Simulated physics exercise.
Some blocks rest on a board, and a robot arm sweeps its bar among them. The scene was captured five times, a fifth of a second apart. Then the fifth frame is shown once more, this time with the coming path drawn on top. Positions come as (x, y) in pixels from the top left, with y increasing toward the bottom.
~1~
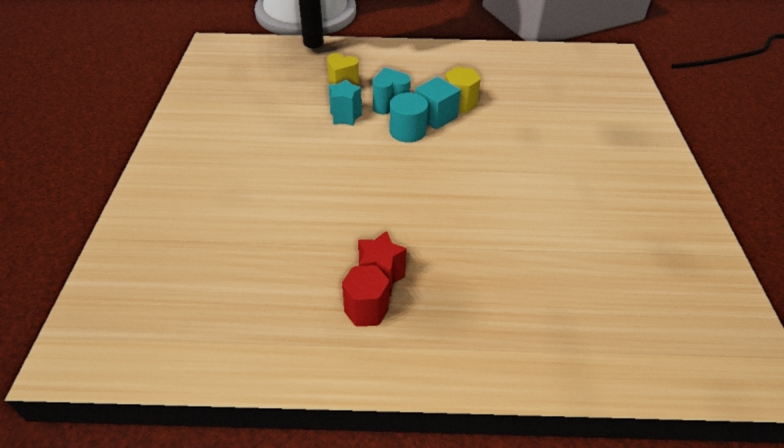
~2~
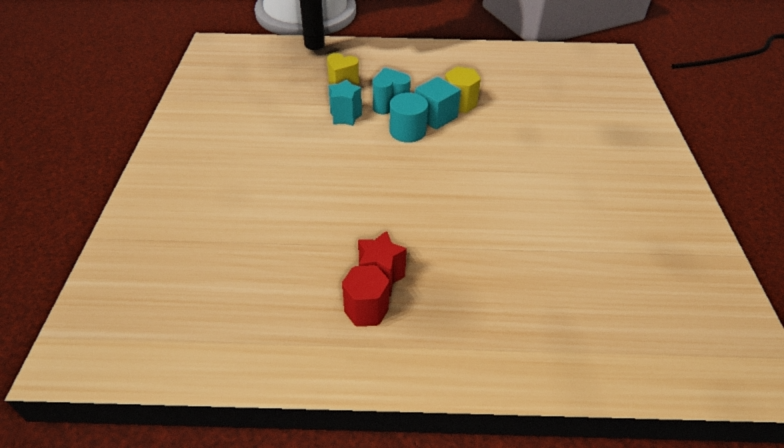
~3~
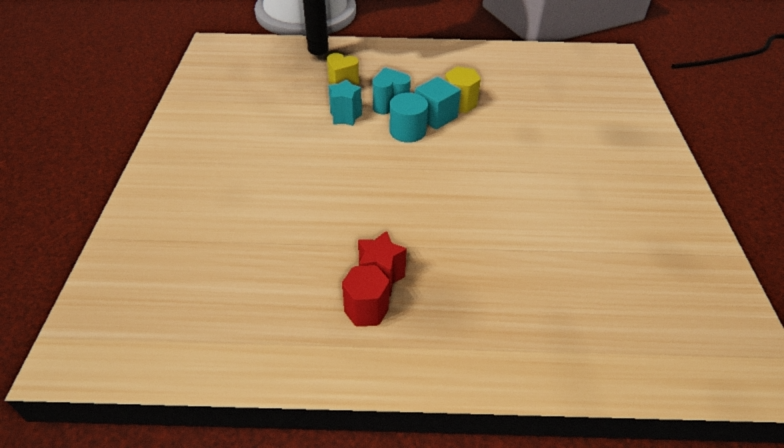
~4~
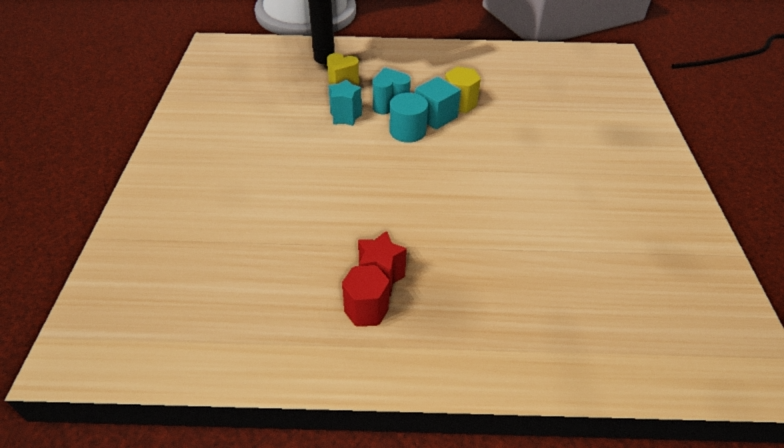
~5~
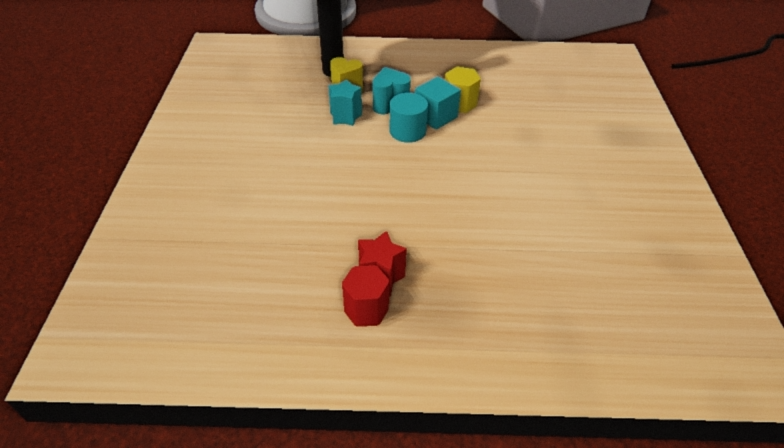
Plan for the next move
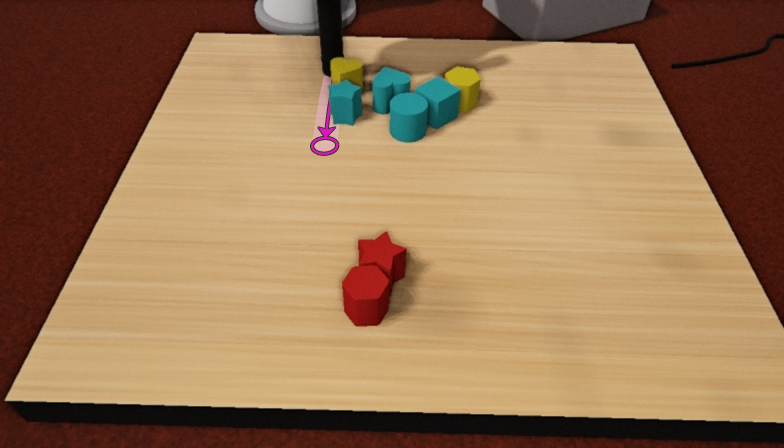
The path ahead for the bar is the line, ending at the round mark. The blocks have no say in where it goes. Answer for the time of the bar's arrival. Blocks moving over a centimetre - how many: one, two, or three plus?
I'm going with two.
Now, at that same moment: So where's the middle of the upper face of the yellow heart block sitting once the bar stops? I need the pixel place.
At the end it should sit near (354, 76).
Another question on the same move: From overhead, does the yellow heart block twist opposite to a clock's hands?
I'd say yes.
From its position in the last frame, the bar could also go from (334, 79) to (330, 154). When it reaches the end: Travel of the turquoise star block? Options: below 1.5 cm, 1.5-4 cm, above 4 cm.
Displacement: 1.5 to 4 cm.
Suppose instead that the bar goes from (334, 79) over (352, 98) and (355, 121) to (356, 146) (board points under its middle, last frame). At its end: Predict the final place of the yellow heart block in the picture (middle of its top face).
By then it is at (379, 96).
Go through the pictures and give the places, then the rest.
Bar's lower end (314, 44); turquoise star block (344, 89); yellow heart block (341, 61); turquoise heart block (391, 78), in the first frame.
Bar (315, 46); blocks still, in the second frame.
Bar (318, 51); blocks still, in the third frame.
Bar (325, 59); blocks still, in the fourth frame.
Bar (334, 72); turquoise star block (344, 89); yellow heart block (345, 65); turquoise heart block (391, 78), in the fifth frame.
Drawn move, in a line from (334, 79) to (325, 146).
What follows on the original path. One third of the way, bar (330, 92); turquoise star block (345, 91), turned 20° clockwise; yellow heart block (353, 75), turned 75° anticlockwise.
Two thirds of the way, bar (327, 114); turquoise star block (350, 95), turned 15° clockwise; yellow heart block (354, 76), turned 90° anticlockwise.
At the end, bar (324, 138); turquoise star block (351, 96); yellow heart block (354, 76), turned 90° anticlockwise; turquoise heart block still.
